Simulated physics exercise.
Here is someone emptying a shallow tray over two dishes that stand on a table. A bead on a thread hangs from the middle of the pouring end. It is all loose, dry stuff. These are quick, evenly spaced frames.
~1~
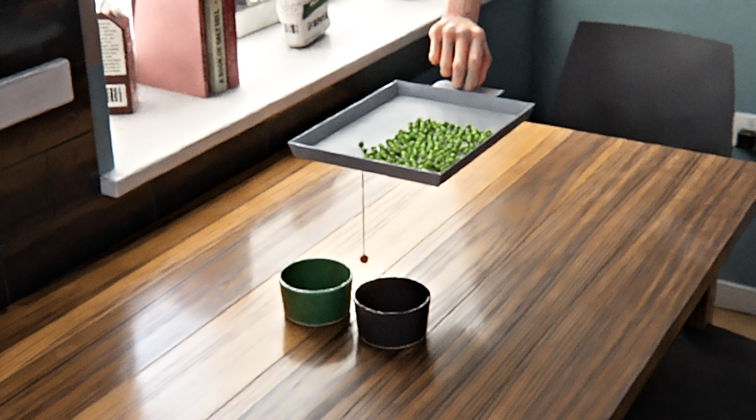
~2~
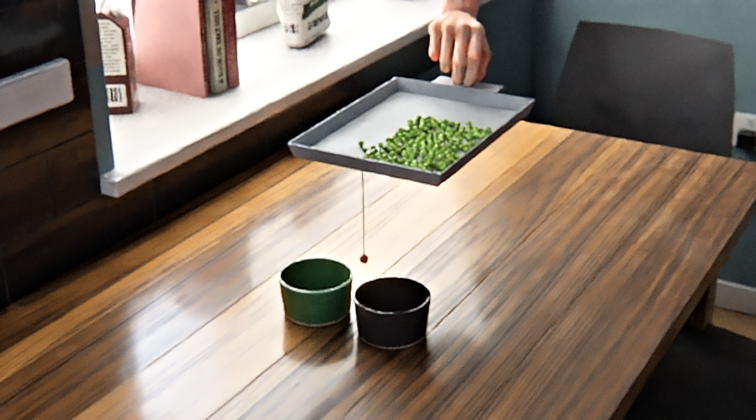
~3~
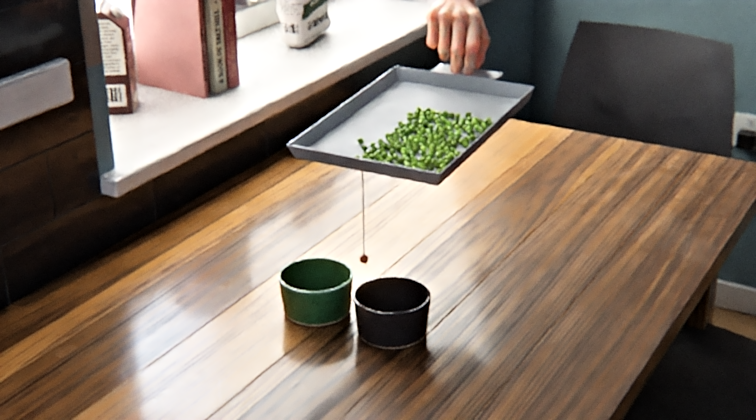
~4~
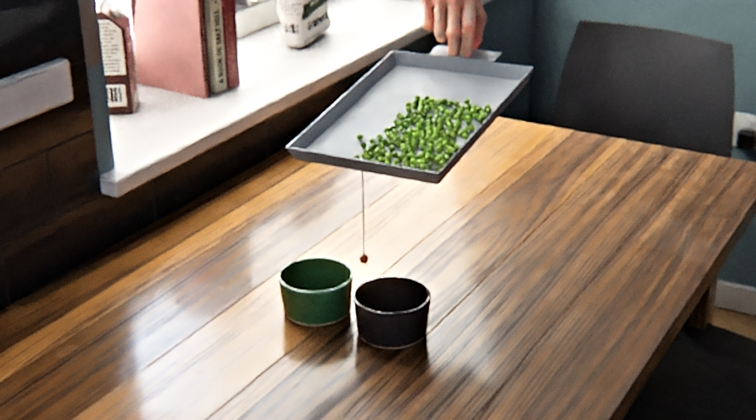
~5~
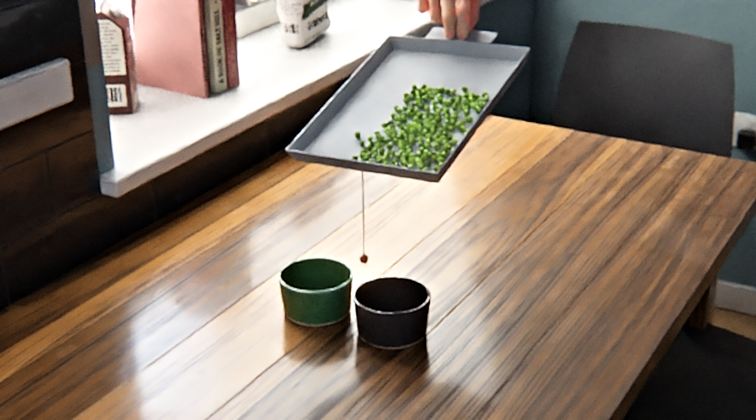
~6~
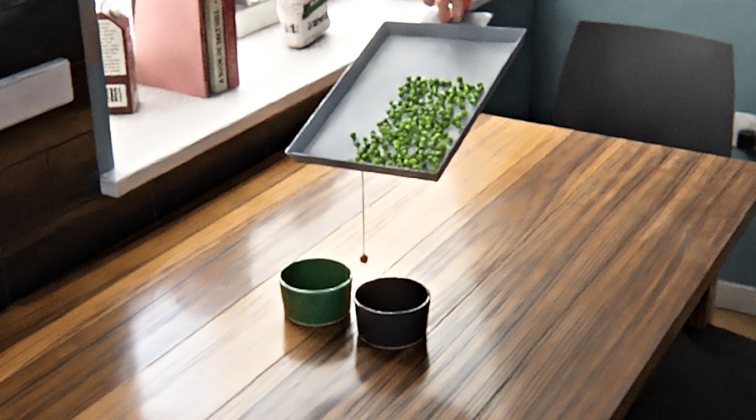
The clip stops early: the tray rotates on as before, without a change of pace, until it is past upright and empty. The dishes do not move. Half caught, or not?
Caught overall: More than half.
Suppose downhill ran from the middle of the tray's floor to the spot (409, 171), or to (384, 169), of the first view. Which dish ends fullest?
The first try: The dish on the right. The second: The right dish.
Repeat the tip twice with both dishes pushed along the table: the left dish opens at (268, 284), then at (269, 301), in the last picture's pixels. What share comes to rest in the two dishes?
In turn 30 and 10 in a hundred.
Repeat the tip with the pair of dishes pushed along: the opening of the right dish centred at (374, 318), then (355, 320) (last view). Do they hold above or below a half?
In turn: Under half; less than half.
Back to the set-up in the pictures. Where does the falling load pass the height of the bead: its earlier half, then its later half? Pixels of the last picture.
First near (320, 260), later near (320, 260).
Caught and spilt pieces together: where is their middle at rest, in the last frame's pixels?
Close to (314, 307).
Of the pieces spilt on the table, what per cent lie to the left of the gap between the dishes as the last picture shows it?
It comes to 90 per cent or so.
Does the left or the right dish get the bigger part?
More ends in the left one.
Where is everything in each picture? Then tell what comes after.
Corners of the pouring end near (295, 142) and (438, 171), level; middle of the load near (424, 149), dried peas; left dish near (296, 305); right dish near (373, 327); bead on its thread near (364, 259), in the first frame.
Corners of the pouring end near (294, 142) and (438, 171), level; middle of the load near (424, 148), in the second frame.
Corners of the pouring end near (294, 143) and (437, 171), tipped barely, lowest at the left corner; middle of the load near (424, 143), in the third frame.
Corners of the pouring end near (293, 145) and (436, 170), tipped a little, lowest at the left corner; middle of the load near (423, 137), in the fourth frame.
Corners of the pouring end near (292, 147) and (435, 170), tipped clearly, lowest at the left corner; middle of the load near (421, 131), in the fifth frame.
Corners of the pouring end near (291, 150) and (434, 169), tipped clearly, lowest at the left corner; middle of the load near (416, 129), the whole lot on the move; left dish near (296, 305); right dish near (373, 327), in the sixth frame.
Shortly afterwards, tray tipped steeply; all but a few on the tray; a little in the air.
Next, tray tipped past a quarter turn; a little on the tray; a little in the right dish; near a third in the left dish; near a quarter outside both; near a quarter in the air.
Some moments later, tray tipped past a quarter turn; near a quarter in the right dish; near half in the left dish; near a third outside both.
In the end, tray tipped past a quarter turn; near a quarter in the right dish; near half in the left dish; near a third outside both.
